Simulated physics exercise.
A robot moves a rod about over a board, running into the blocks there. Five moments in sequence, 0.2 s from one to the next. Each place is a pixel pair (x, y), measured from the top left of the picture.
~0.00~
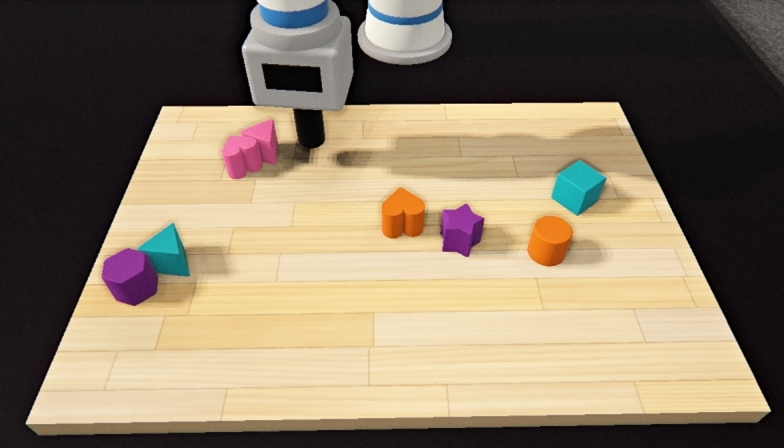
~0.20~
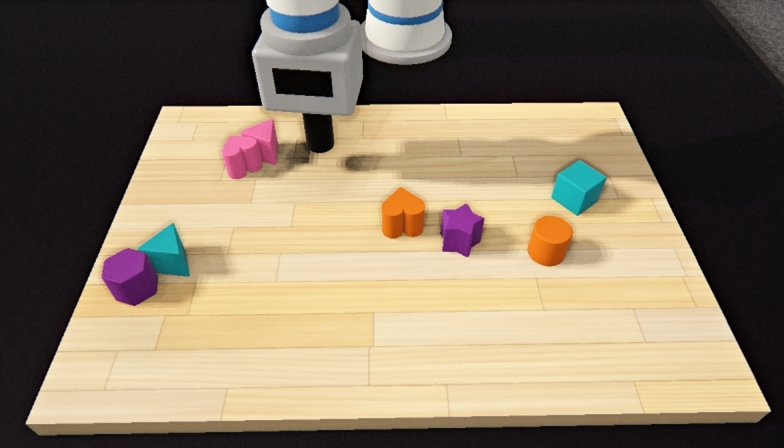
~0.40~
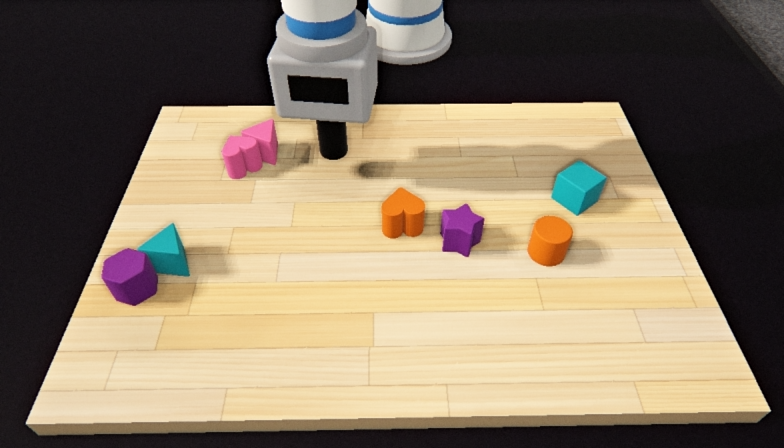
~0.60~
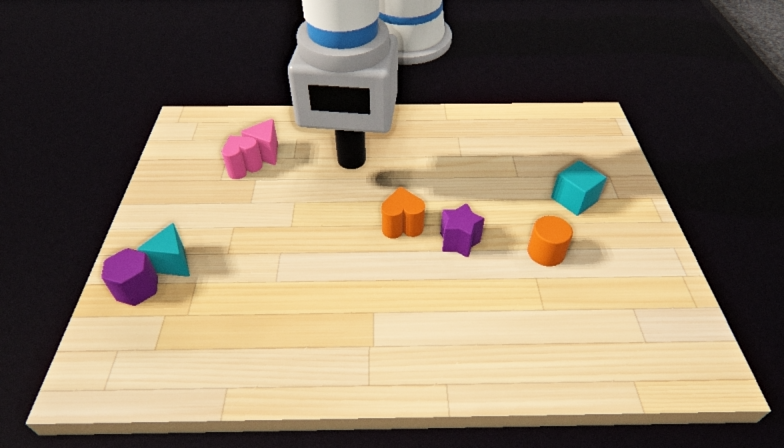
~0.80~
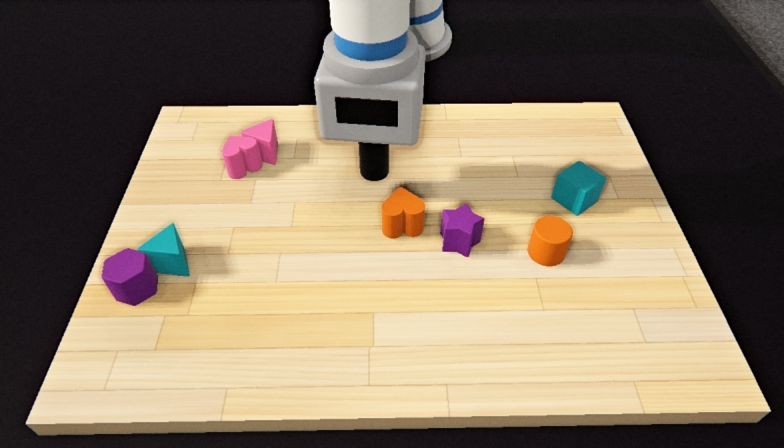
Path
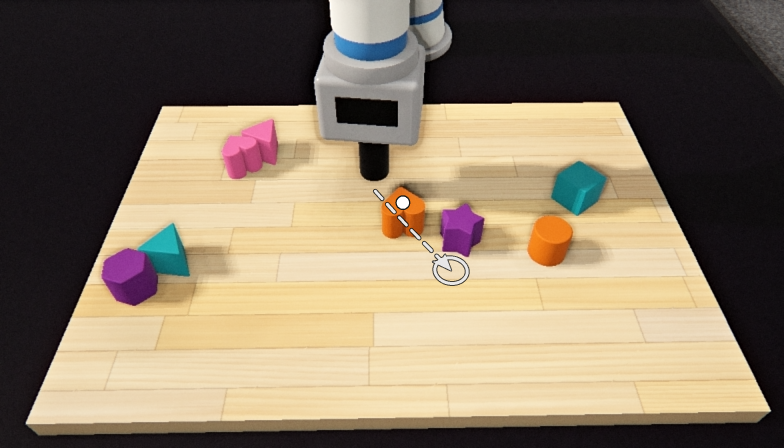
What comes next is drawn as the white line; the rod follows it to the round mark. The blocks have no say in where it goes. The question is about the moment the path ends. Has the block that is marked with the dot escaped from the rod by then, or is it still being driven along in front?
Still in front.
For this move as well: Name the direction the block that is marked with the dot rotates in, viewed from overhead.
Bird's-eye view: Clockwise.
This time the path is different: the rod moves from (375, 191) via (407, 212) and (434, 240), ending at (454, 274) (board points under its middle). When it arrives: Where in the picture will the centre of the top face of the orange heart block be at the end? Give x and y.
At pixel (416, 245).
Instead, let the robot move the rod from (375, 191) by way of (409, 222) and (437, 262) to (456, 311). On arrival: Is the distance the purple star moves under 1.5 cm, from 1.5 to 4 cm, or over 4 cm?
It gets moved under 1.5 cm.
Drawn move, from (375, 191) to (451, 270); the dot is on the orange heart block.
What follows on the original path. One third of the way, rod (398, 198); orange heart block (410, 213), turned 25° clockwise.
Two thirds of the way, rod (424, 224); orange heart block (431, 243), turned 45° clockwise.
At the end, rod (453, 253); orange heart block (452, 275), turned 75° clockwise; purple star (470, 224), turned 45° anticlockwise.
